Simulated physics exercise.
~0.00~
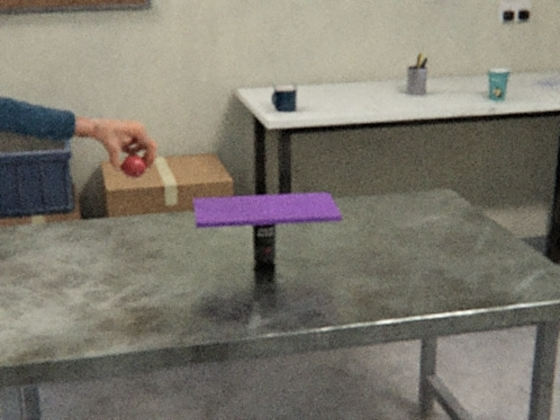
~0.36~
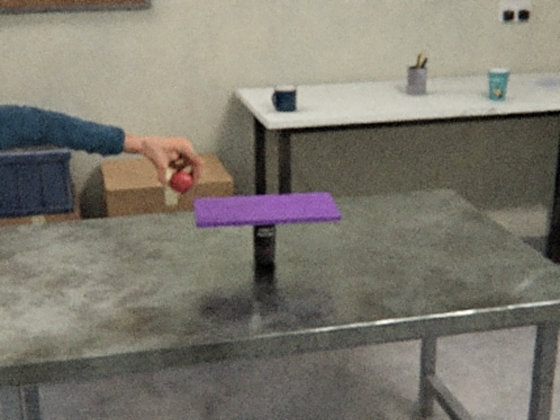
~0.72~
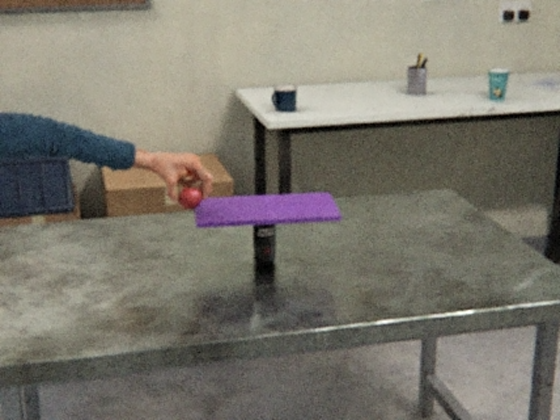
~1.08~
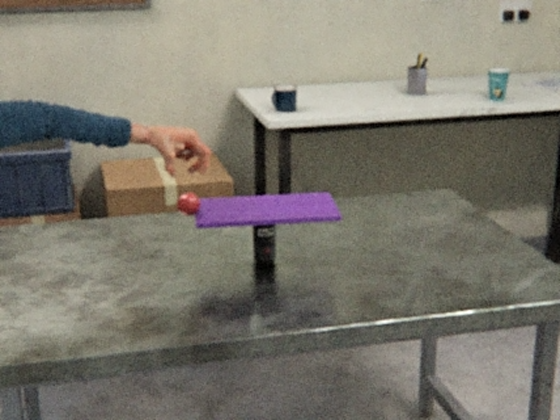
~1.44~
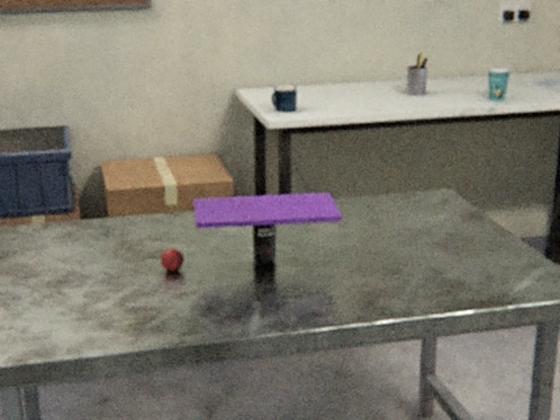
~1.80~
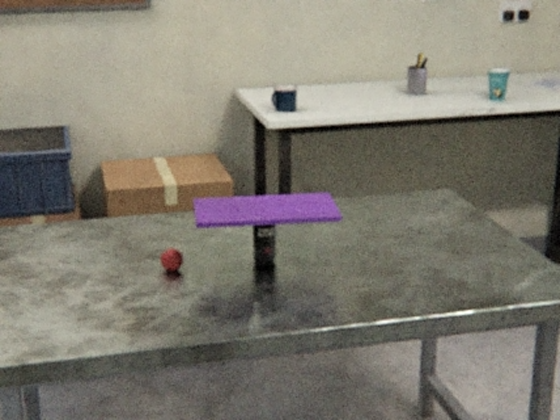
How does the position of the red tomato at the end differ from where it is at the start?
At the start the red tomato is held in the air by a hand, up and to the left of the purple board. At the end it rests on the metal table, lower and a little farther right, to the left of the black can.
